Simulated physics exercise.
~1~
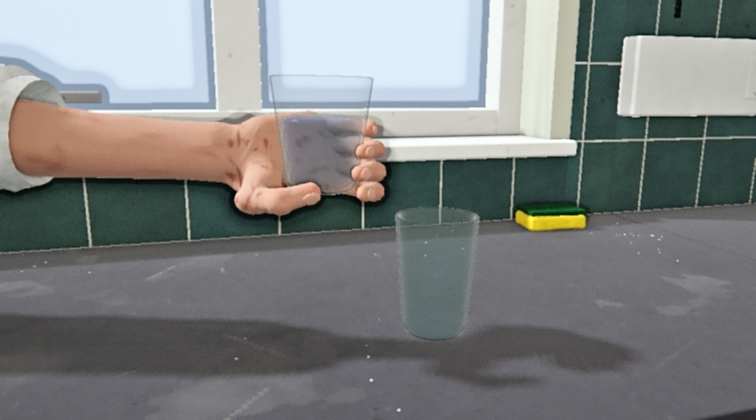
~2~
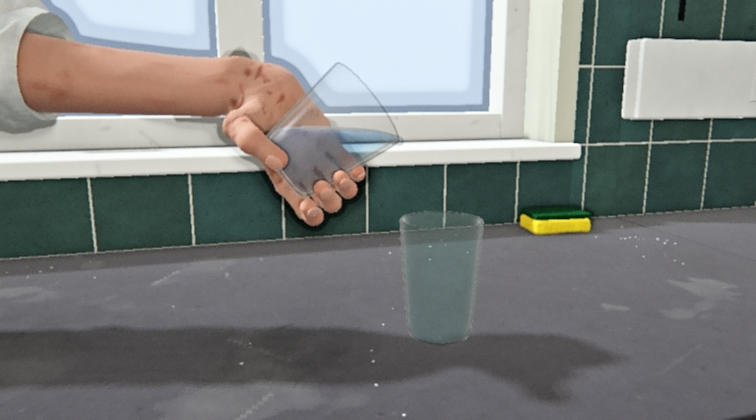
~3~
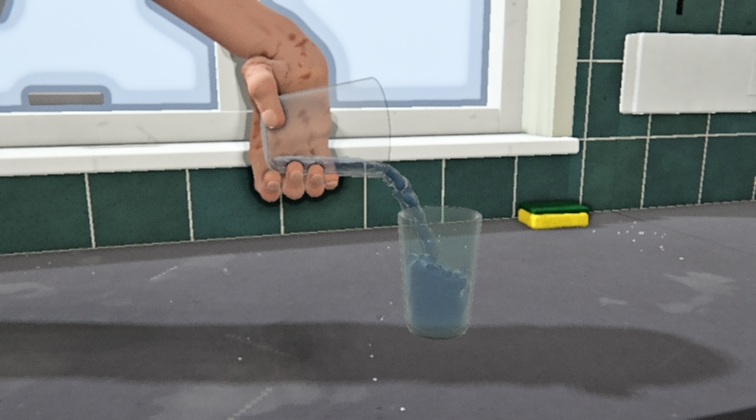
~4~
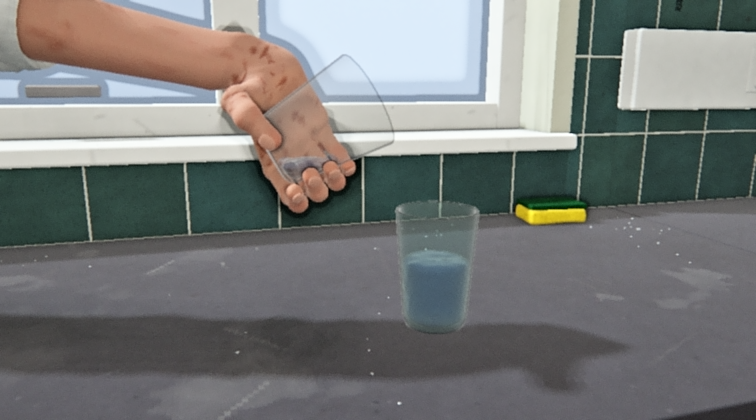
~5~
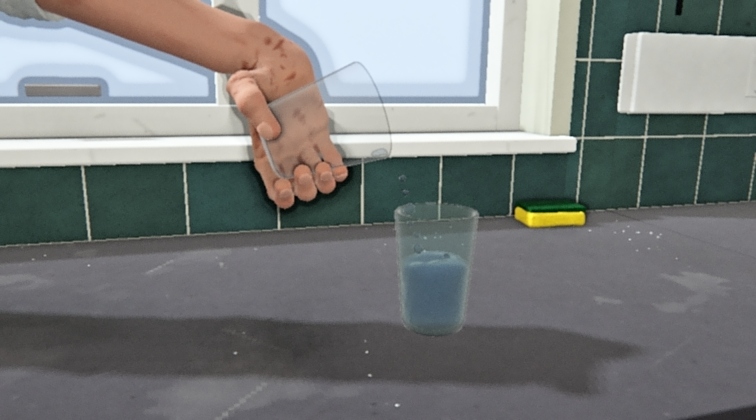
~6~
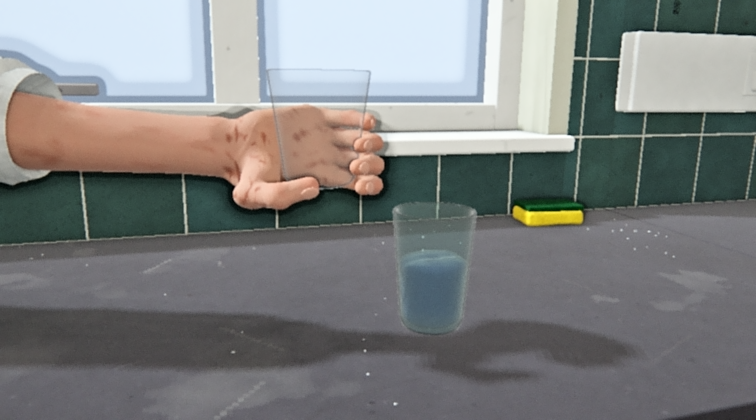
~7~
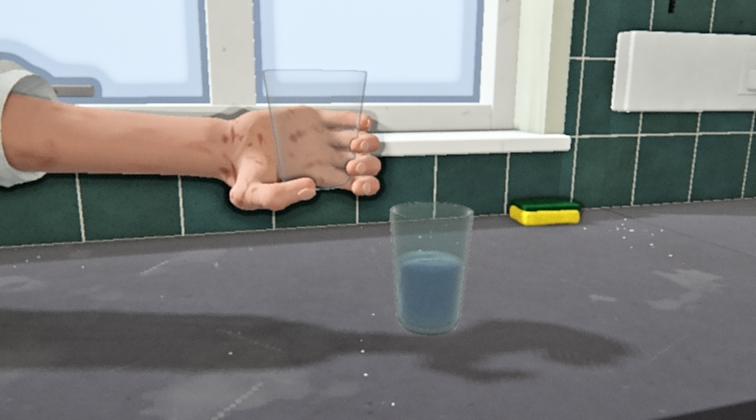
At the start, a hand with brownish spots holds a clear drinking glass of bluish water above a dark worktop, to the left of an empty tumbler, with a yellow and green sponge near the tiled wall. The hand tips the glass to the right, and the water slides toward its rim. Tilted further, it pours a blue stream into the tumbler. The hand then eases the glass partly back, with a little water left inside, before tipping it again to empty it. Finally the hand holds the emptied glass upright, and the tumbler stands roughly half full.
